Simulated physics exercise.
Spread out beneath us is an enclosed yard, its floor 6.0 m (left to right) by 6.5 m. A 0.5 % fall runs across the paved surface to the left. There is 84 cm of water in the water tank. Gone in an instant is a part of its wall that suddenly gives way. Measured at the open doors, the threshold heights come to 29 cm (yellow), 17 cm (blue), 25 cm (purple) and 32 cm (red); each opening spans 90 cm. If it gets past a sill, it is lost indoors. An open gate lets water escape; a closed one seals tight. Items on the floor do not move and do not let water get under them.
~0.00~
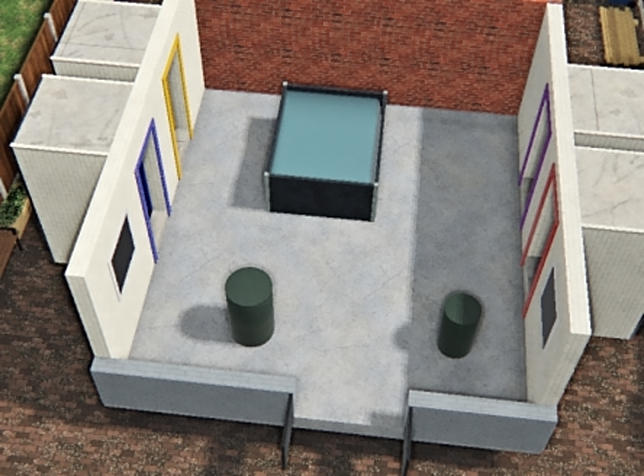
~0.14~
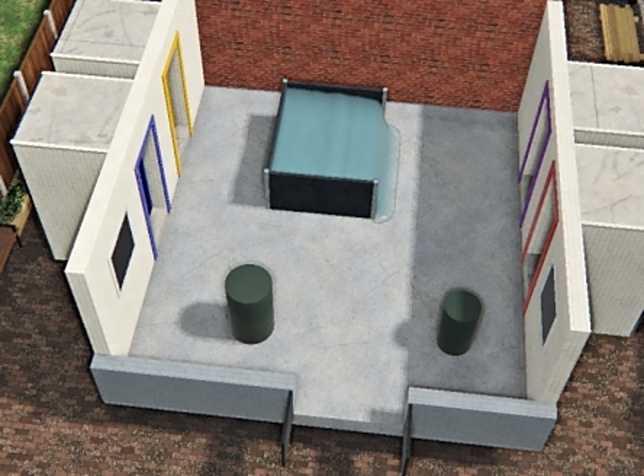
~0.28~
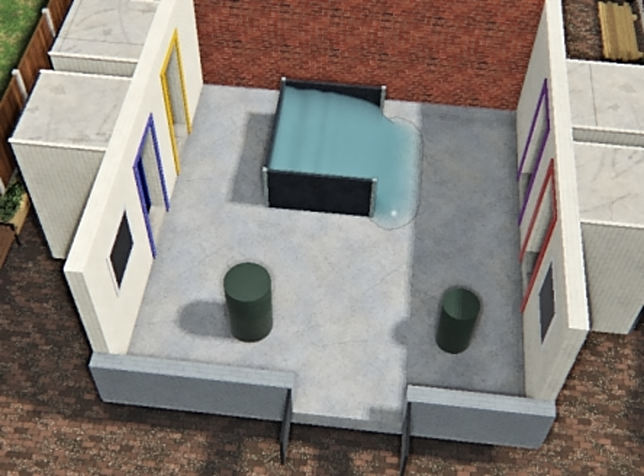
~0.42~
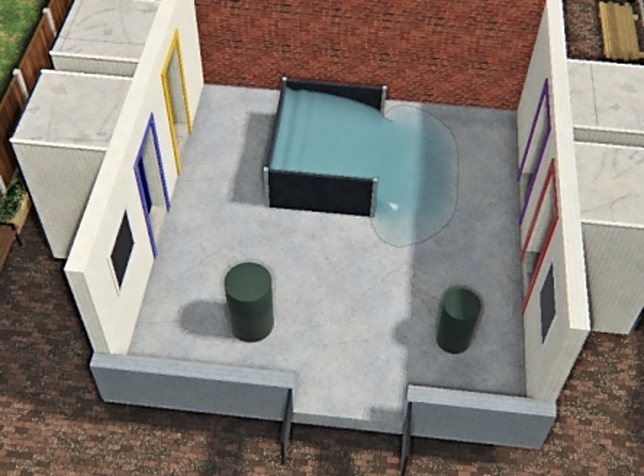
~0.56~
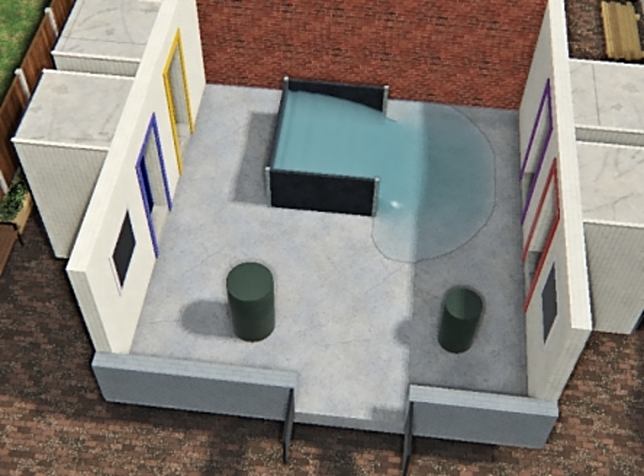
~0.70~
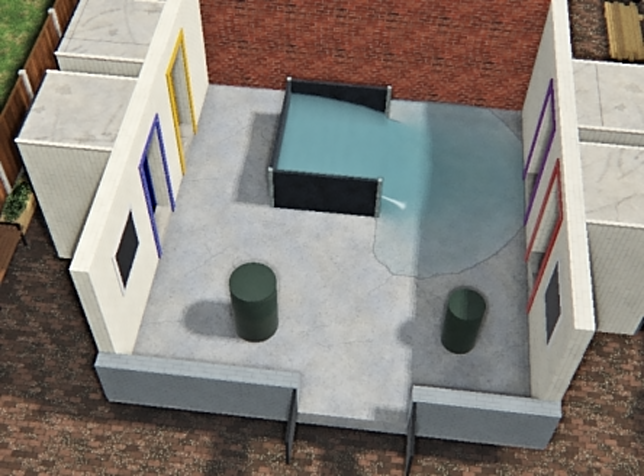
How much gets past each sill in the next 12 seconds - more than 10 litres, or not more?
The yellow door remains within the limit; the blue door remains within the limit; the purple door breaks the limit; the red door remains within the limit.
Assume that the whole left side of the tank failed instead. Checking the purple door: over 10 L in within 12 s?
Note: Purple door, short of the limit.
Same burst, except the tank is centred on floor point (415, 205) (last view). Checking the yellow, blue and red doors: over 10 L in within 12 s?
Well, yellow ends up inside the mark, blue ends up inside the mark and red ends up beyond the mark.
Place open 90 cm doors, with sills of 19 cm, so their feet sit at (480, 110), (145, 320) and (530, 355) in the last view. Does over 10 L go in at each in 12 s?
Door 1: Higher; door 2: Lower; door 3: Lower.
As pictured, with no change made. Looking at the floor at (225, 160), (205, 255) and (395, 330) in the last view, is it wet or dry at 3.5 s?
First spot not yet wet, second not yet wet, third submerged.
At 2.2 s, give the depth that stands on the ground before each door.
Yellow 0 cm, blue 0 cm, purple 37 cm, red 22 cm.
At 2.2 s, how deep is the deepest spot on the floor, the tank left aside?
Max around 42 cm.
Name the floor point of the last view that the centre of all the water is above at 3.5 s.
It lies at roughly (434, 205) in pixels.
After 1.4 s water covers 30 % of the floor and is deepest (55 cm) near (517, 111); yellow door not reached, blue door not reached, purple door 48 cm at the sill, 79 L in, red door 20 cm at the sill, 0 L in.
After 2.2 s water covers 35 % of the floor and is deepest (42 cm) near (519, 174); yellow door not reached, blue door not reached, purple door 37 cm at the sill, 164 L in, red door 22 cm at the sill, 0 L in.
After 3.5 s water covers 50 % of the floor and is deepest (31 cm) near (525, 389); yellow door not reached, blue door not reached, purple door 19 cm at the sill, 193 L in, red door 14 cm at the sill, 0 L in.
After 7.0 s water covers 95 % of the floor and is deepest (20 cm) near (126, 378); yellow door 6 cm at the sill, 0 L in, blue door 12 cm at the sill, 0 L in, purple door 6 cm at the sill, 194 L in, red door 8 cm at the sill, 0 L in.
After 12.0 s water covers 100 % of the floor and is deepest (14 cm) near (208, 91); yellow door 10 cm at the sill, 0 L in, blue door 8 cm at the sill, 0 L in, purple door 7 cm at the sill, 194 L in, red door 9 cm at the sill, 0 L in.
